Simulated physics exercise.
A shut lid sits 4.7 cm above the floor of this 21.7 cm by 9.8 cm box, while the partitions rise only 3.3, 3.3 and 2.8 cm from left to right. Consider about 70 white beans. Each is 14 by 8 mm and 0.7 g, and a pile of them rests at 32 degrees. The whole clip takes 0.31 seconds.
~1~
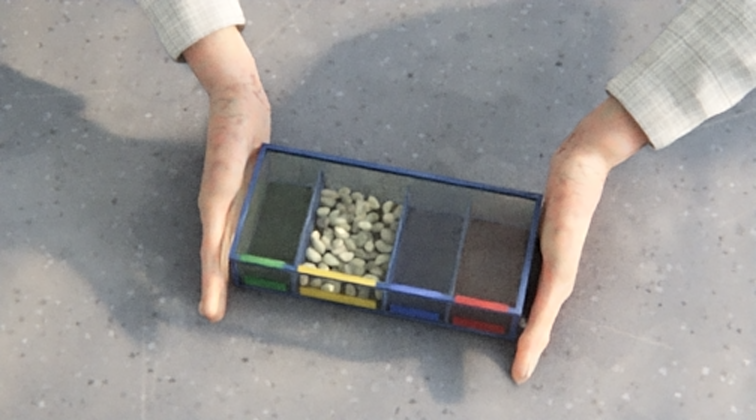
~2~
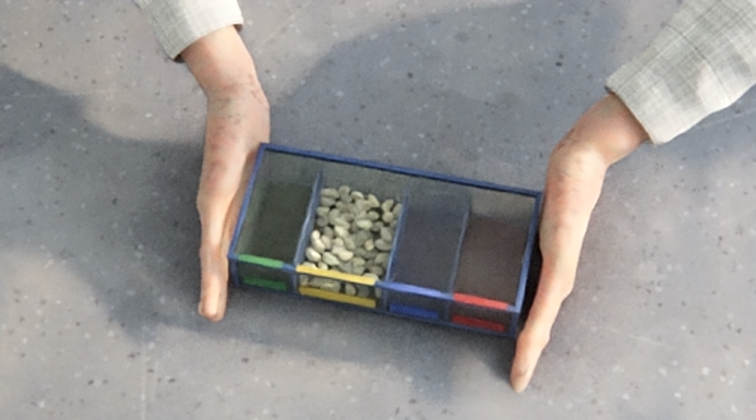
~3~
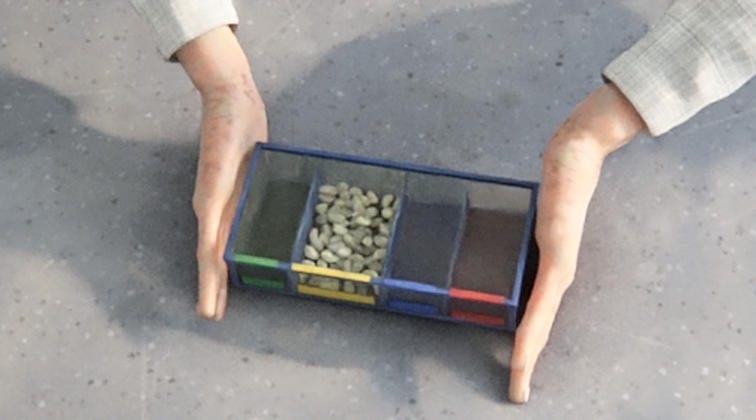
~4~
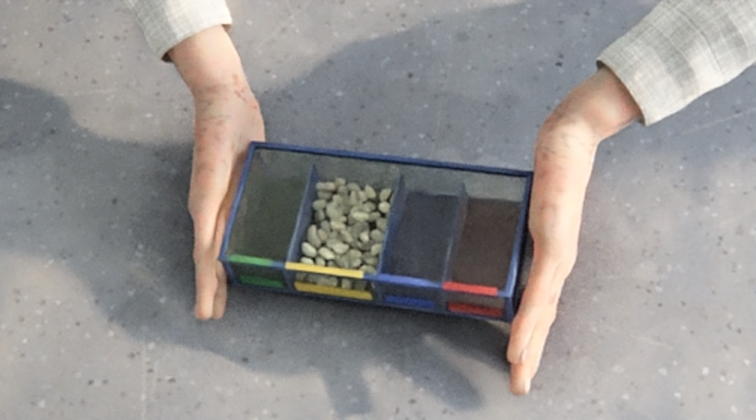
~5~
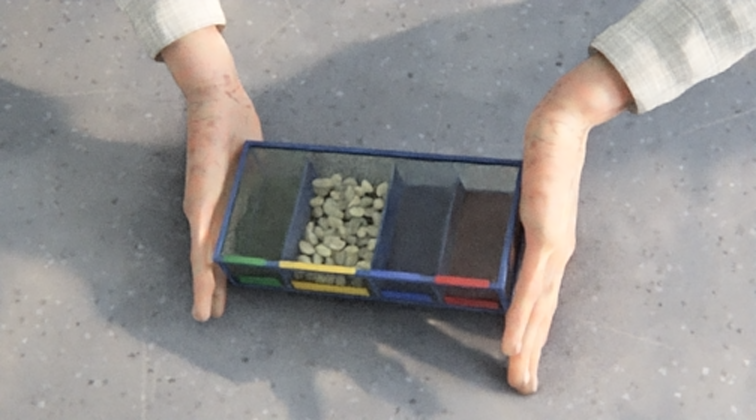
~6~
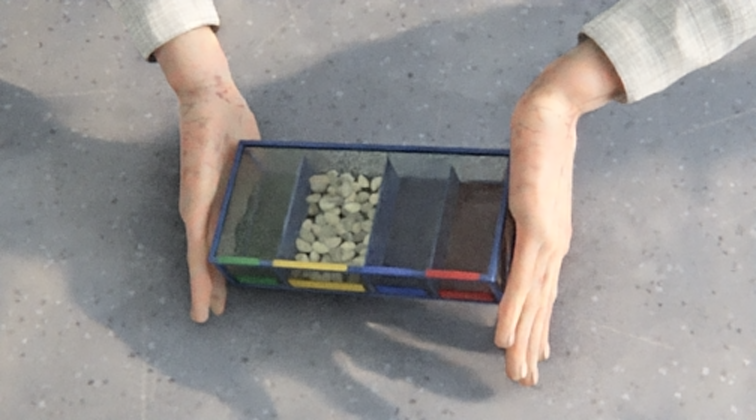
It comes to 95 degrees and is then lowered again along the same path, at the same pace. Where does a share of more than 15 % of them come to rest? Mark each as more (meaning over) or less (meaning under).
Red - less; blue - less; green - more; yellow - more.
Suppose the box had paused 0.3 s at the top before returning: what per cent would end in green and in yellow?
Result - green: 25 %; yellow: 75 %.
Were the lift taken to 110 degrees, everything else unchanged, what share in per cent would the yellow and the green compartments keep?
Then the yellow compartment would keep 60 per cent and the green one 40 per cent.
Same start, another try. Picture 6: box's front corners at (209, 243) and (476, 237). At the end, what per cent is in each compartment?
Per cent by compartment: Red 0, blue 0, green 35, yellow 65.
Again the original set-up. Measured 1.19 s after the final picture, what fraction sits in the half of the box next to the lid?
40 per cent, give or take.
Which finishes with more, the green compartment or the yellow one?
The yellow one.
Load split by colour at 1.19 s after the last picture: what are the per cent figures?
It splits as red 0, blue 0, green 5 and yellow 95 percent.
Then, 1.19 s after the last picture, tilt 95 degrees; green 5 %, yellow 95 %.
Then, 1.99 s after the last picture, tilt 42 degrees; green 25 %, yellow 75 %.
Then, 2.80 s after the last picture, tilt 0 degrees; green 25 %, yellow 75 %.
In the end, red 0 %, blue 0 %, green 25 %, yellow 75 %.
